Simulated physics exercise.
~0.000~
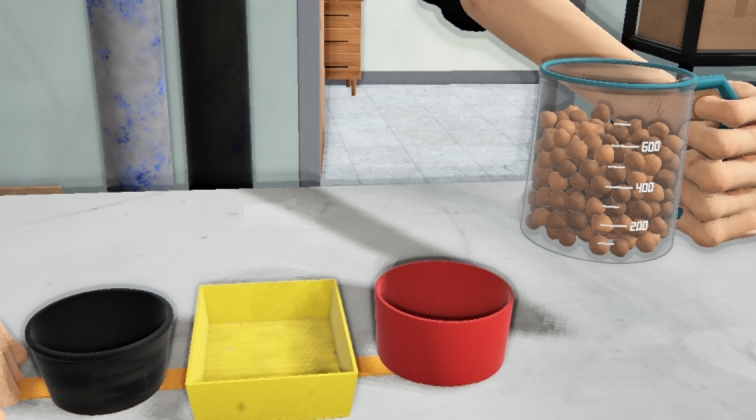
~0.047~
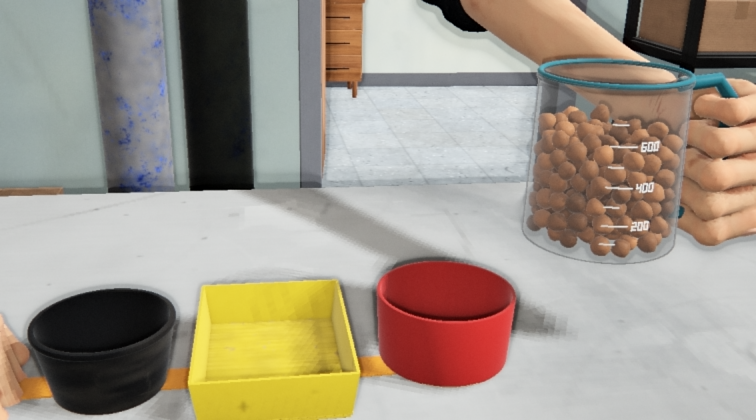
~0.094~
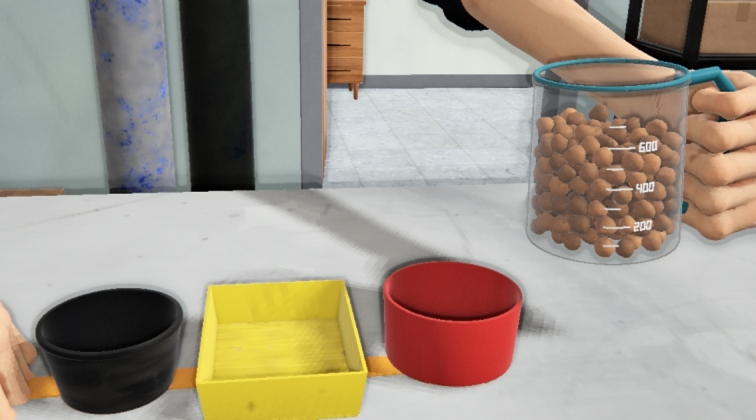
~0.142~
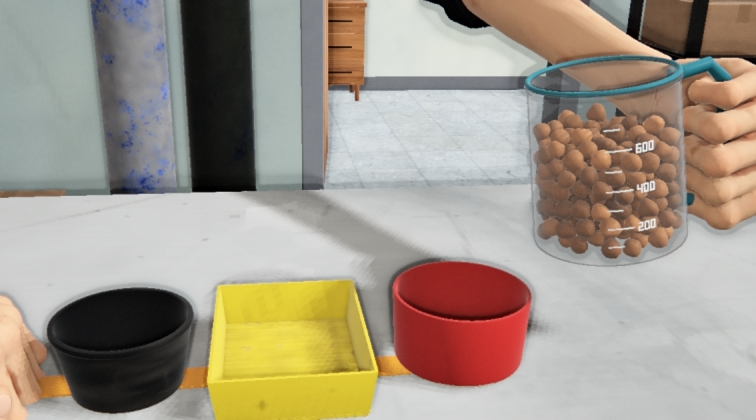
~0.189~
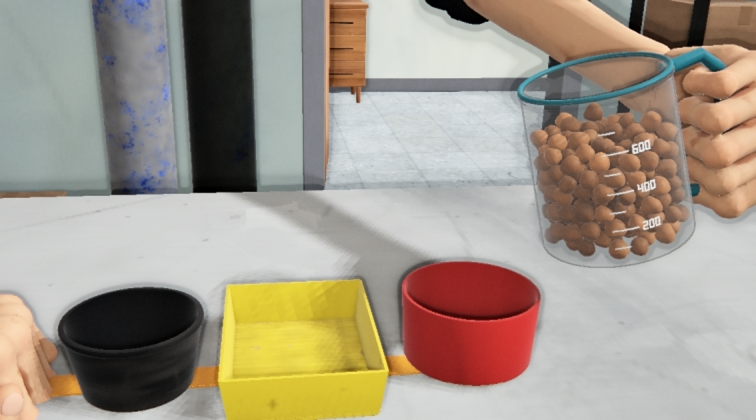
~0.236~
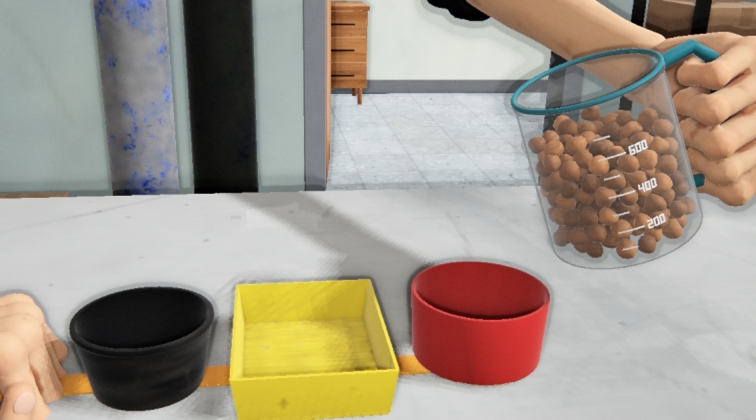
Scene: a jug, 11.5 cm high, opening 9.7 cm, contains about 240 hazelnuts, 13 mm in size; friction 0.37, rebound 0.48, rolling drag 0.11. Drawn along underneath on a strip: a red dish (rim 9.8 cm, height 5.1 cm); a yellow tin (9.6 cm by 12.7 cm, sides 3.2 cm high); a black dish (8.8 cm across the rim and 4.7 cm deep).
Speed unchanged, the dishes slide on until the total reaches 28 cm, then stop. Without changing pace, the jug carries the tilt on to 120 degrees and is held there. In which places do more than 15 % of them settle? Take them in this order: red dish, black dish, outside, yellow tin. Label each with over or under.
Labels - red dish: Under; black dish: Under; outside: Over; yellow tin: Over.
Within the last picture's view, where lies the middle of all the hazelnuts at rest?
My pick would be close to (612, 324).
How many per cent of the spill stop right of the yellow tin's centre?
0 %.
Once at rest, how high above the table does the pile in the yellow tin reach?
I'd guess close to 5.5 centimetres.
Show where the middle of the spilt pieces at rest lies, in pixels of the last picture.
The spilt pieces are centred close to (481, 326) in the last picture.
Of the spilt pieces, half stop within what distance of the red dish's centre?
Median radius: Approx. 26 cm.
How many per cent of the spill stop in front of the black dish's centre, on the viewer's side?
Share of spill: Approx. 40 %.
Then, at 0.88 s, tilt 103 degrees; jug 95 %; middle of all pieces on or above the table near (614, 175).
Then, at 1.41 s, tilt 120 degrees; jug 5 %, yellow tin 80 %, outside 5 %, in the air 5 %; middle of all pieces on or above the table near (521, 313).
After 1.90 s, tilt 120 degrees; yellow tin 75 %, outside 20 %; middle of all pieces on or above the table near (584, 325).
Then, at 2.37 s, tilt 120 degrees; yellow tin 75 %, outside 20 %; middle of all pieces on or above the table near (594, 324).
In the end, at 2.6 s, jug 0 %, yellow tin 75 %, outside 20 %, black dish 0 %, red dish 0 %.
